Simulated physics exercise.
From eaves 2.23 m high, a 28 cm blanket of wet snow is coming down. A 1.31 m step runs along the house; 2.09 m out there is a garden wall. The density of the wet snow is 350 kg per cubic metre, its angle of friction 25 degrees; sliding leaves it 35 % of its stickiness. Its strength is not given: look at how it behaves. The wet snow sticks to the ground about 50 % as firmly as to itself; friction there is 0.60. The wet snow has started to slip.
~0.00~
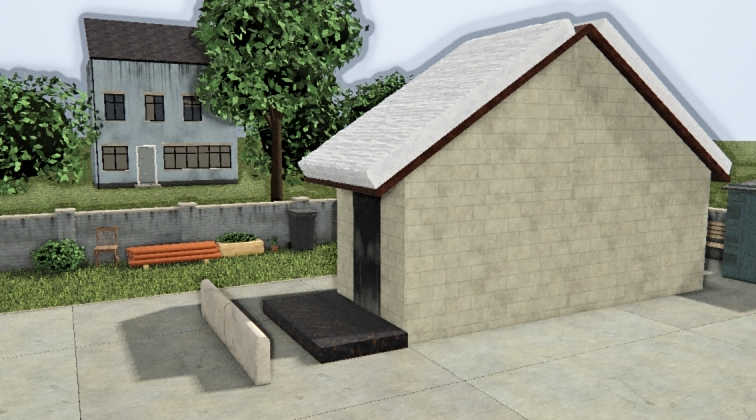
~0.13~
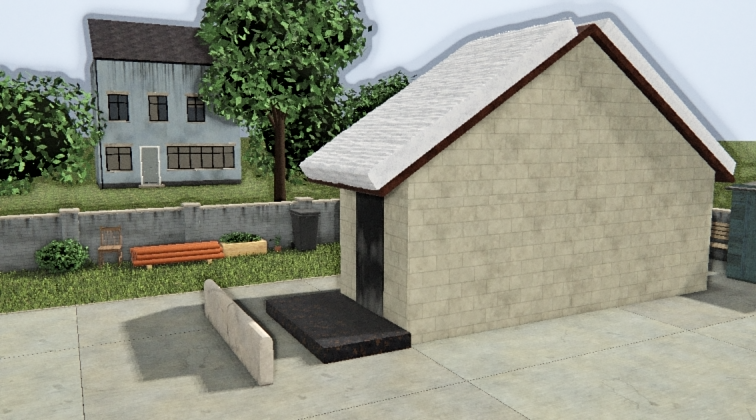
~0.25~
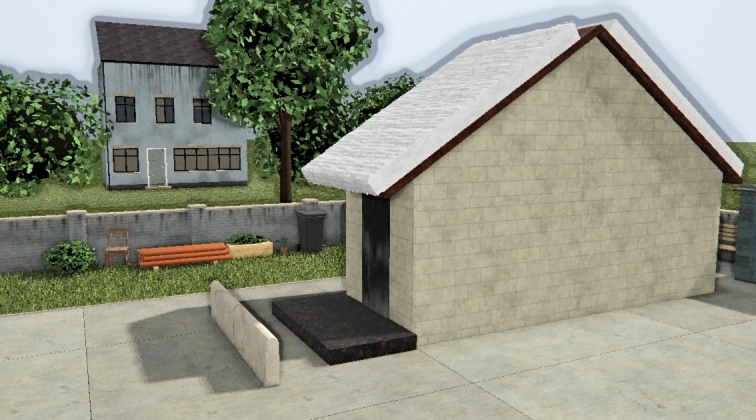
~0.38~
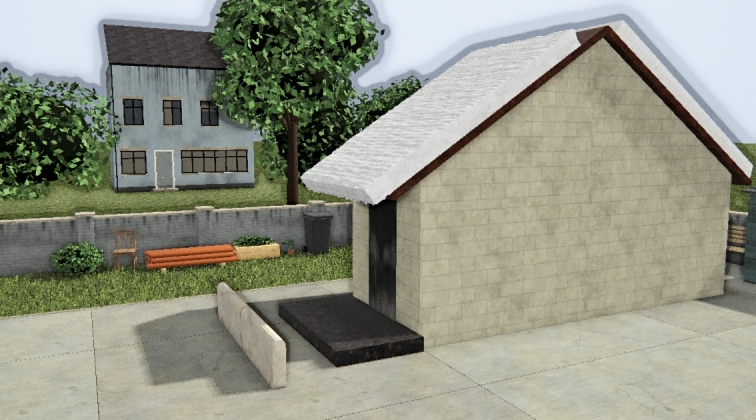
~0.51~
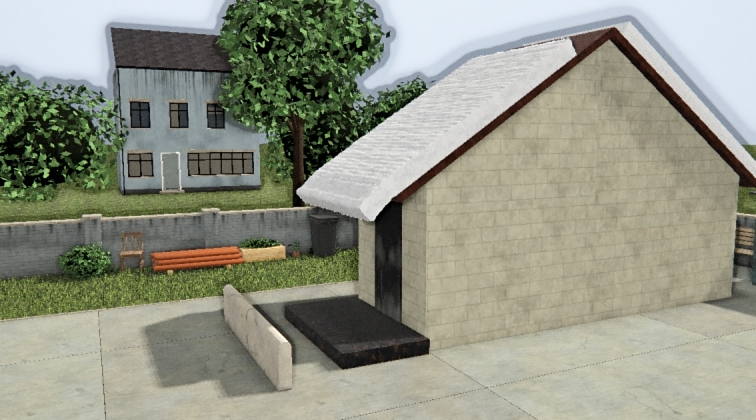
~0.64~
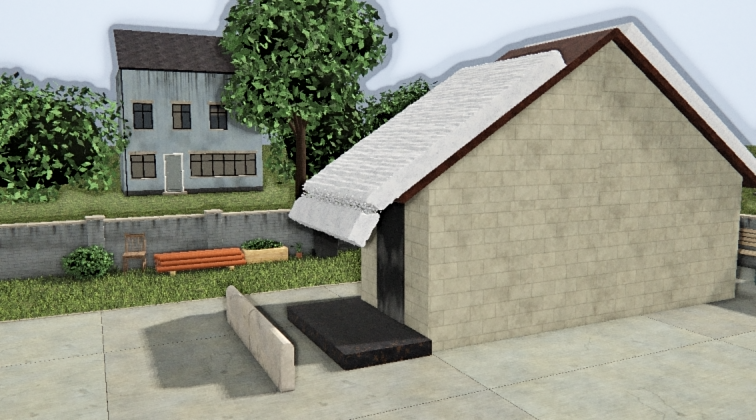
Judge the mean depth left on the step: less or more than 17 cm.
The mean depth left on the step is less than 17 cm.
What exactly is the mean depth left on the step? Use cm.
About 7 cm.
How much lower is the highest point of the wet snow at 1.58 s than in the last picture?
Roughly 2.6 m.
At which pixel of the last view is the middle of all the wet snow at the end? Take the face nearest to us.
Around (239, 373).
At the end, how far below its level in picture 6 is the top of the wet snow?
Roughly 3.6 m.
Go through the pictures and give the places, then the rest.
Front end of the wet snow at (367, 174), 1 % of it past the eaves, in one piece, in the first frame.
Front end of the wet snow at (369, 176), its middle shifted 3.0 cm, 2 % of it past the eaves, in one piece, in the second frame.
Front end of the wet snow at (369, 182), its middle shifted 12 cm, 4 % of it past the eaves, in one piece, in the third frame.
Front end of the wet snow at (367, 192), its middle shifted 29 cm, 8 % of it past the eaves, in one piece, in the fourth frame.
Front end of the wet snow at (360, 208), its middle shifted 52 cm, 14 % of it past the eaves, in one piece, in the fifth frame.
Front end of the wet snow at (349, 235), its middle shifted 82 cm, 21 % of it past the eaves, cracking, in the sixth frame.
By 1.07 s, 61 % of the snow is still up on the roof and 39 % is falling or down.
By 1.58 s, none of the snow is still up on the roof and all is falling or down.
By 2.09 s, none of the snow is still up on the roof and all is falling or down.
By 2.60 s, none of the snow is still up on the roof and all is falling or down.
By 3.00 s, at the end, none of the snow is still up on the roof and the snow on the step is 6.9 cm deep on average.
